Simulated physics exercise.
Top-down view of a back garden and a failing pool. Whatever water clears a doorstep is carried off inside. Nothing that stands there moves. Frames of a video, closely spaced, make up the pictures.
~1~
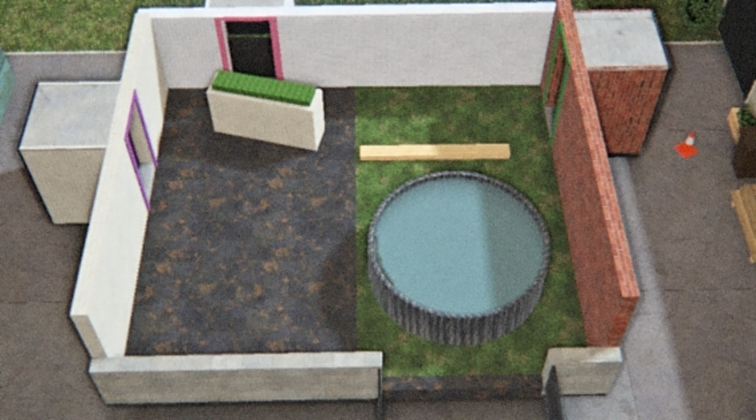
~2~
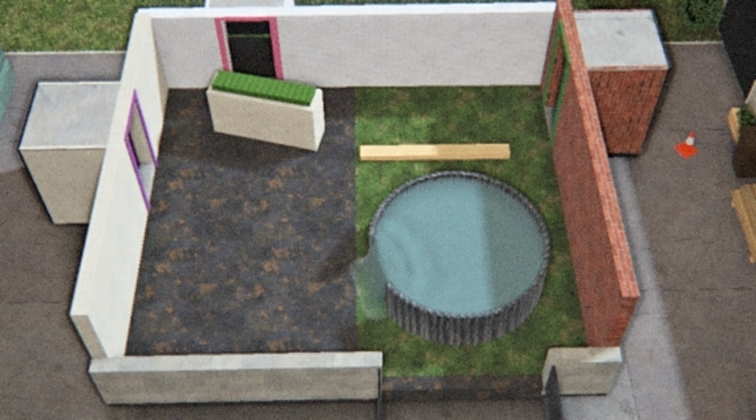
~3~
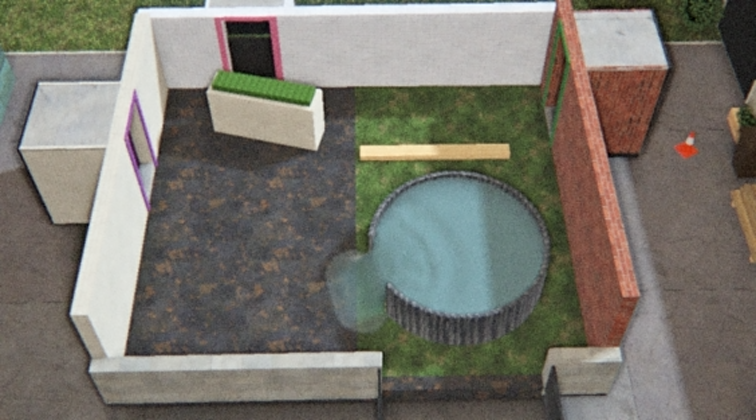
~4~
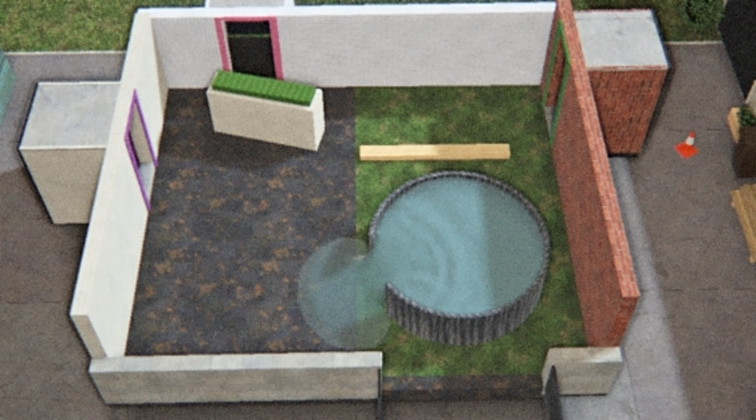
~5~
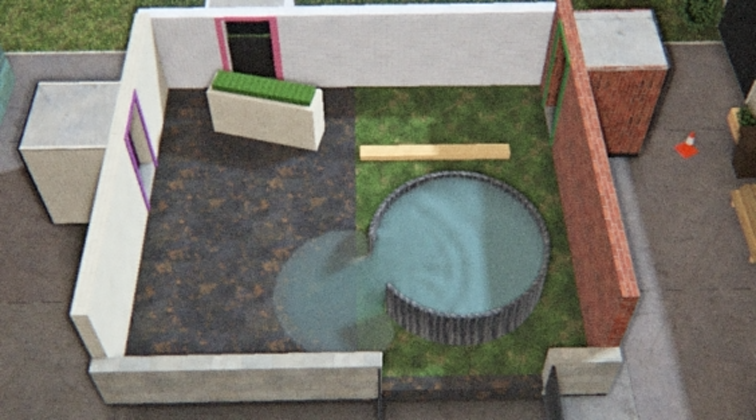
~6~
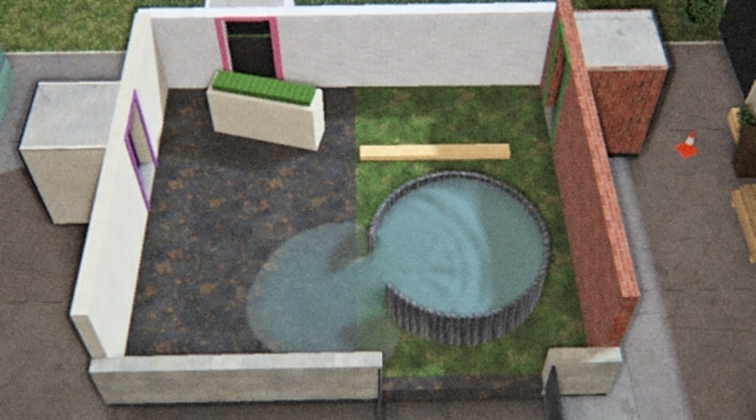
Round garden pool standing full of still water, then leaking through a gap on its left side and spreading across dark paving.
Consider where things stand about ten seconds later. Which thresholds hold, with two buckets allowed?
One by one: The green door respects the limit. The purple door respects the limit. The pink door breaks the limit.
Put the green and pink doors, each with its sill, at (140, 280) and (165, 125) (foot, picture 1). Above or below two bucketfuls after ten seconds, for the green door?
Here the green door crosses the line.
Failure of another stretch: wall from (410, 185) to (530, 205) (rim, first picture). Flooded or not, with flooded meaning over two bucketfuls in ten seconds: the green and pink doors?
One by one: Green ends up above, pink ends up above.
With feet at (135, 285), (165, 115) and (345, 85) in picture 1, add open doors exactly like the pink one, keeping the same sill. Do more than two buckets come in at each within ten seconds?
Exceeds it; exceeds it; stays within it.
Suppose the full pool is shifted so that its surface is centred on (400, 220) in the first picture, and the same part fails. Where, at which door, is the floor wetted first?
That would be the one in purple, I think.
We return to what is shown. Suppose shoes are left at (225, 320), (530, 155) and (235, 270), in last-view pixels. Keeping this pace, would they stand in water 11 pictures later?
Same order as asked: Drenched; dry as before; drenched.
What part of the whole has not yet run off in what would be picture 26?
100 %.
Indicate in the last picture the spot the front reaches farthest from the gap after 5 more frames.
By then the tip should be at about (147, 359).
A moment on, water covers 25 % of the floor; the green door not reached, the purple door not reached, the pink door not reached.
Next, water covers 40 % of the floor; the green door not reached, the purple door not reached, the pink door not reached.
Then, water covers 45 % of the floor; the green door not reached, the purple door wet at the sill, nothing in, the pink door not reached.
Later, water covers 65 % of the floor; the green door not reached, the purple door wet at the sill, nothing in, the pink door under two buckets in.
In the end, water covers 95 % of the floor; the green door not reached, the purple door wet at the sill, nothing in, the pink door over two buckets in.
